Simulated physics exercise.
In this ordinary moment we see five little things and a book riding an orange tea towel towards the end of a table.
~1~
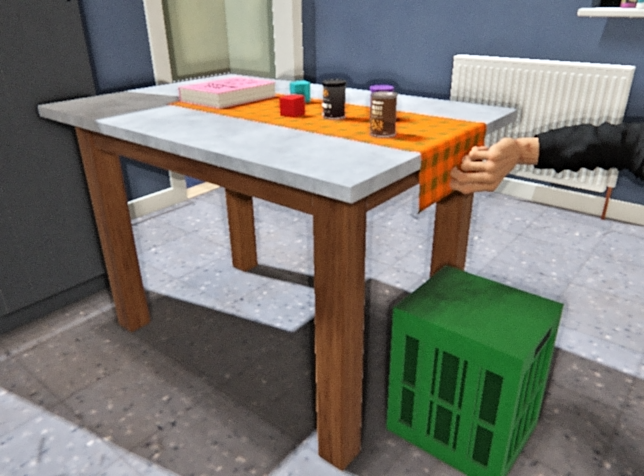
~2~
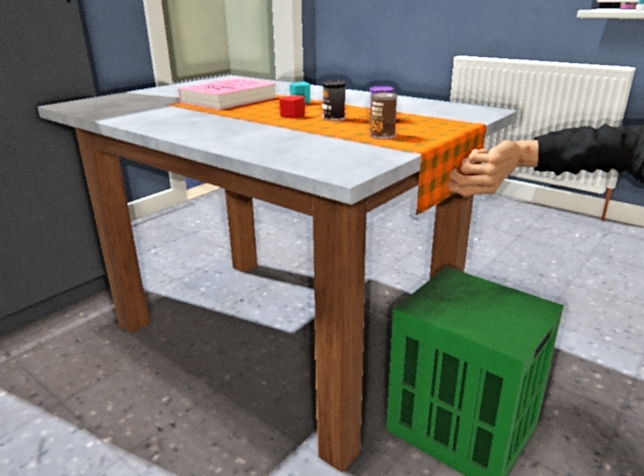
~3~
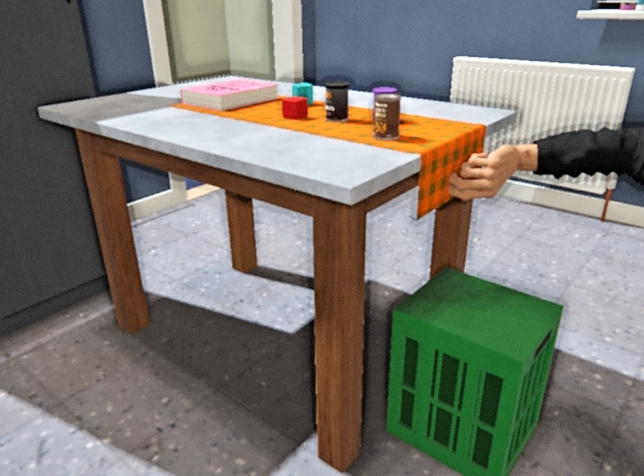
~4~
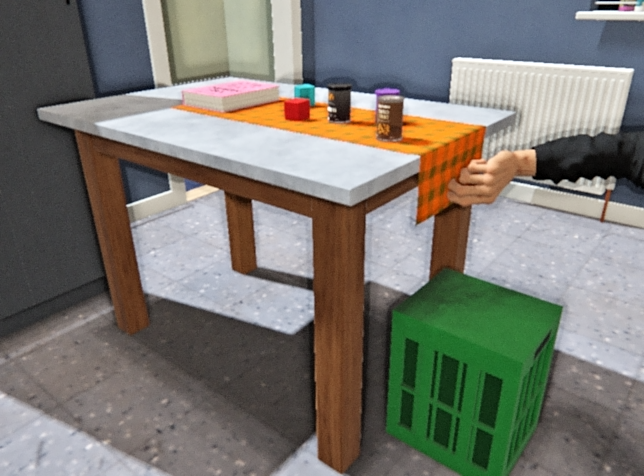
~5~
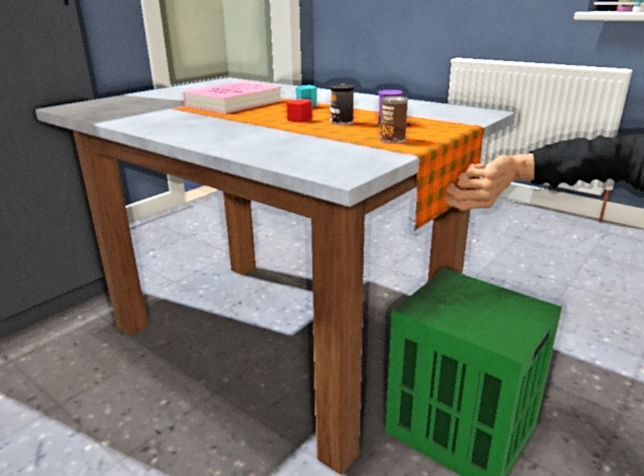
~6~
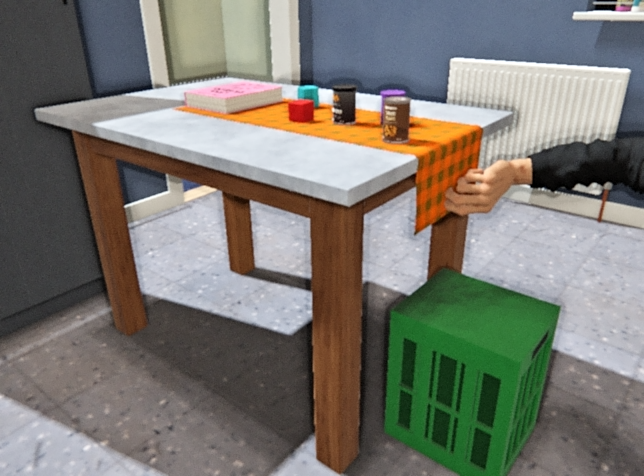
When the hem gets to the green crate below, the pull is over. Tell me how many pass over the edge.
Two leave.
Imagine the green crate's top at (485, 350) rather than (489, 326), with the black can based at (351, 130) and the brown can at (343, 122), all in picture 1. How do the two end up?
Black can: Lost; brown can: Lost.
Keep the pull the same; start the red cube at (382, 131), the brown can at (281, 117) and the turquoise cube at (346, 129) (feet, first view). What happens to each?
So, the red cube ends up down, the brown can makes it through, the turquoise cube ends up down.
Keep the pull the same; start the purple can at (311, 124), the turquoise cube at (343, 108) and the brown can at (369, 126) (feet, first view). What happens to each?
In the end the purple can is still up there, the turquoise cube is still up there and the brown can is no longer up there.
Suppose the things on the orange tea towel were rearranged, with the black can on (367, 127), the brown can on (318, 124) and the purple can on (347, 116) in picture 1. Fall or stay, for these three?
Well, the black can is dislodged, the brown can is safe, and the purple can is safe.
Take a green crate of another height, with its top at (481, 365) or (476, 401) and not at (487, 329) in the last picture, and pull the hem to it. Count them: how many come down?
In that event, 3 and 4.
Soon after, hem near (444, 253); brown can gone.
After that, hem near (443, 282); brown can gone.
And then, hem on the crate; brown can and purple can gone.
In the end, hem on the crate; brown can and purple can gone. The count of fallen things is two.
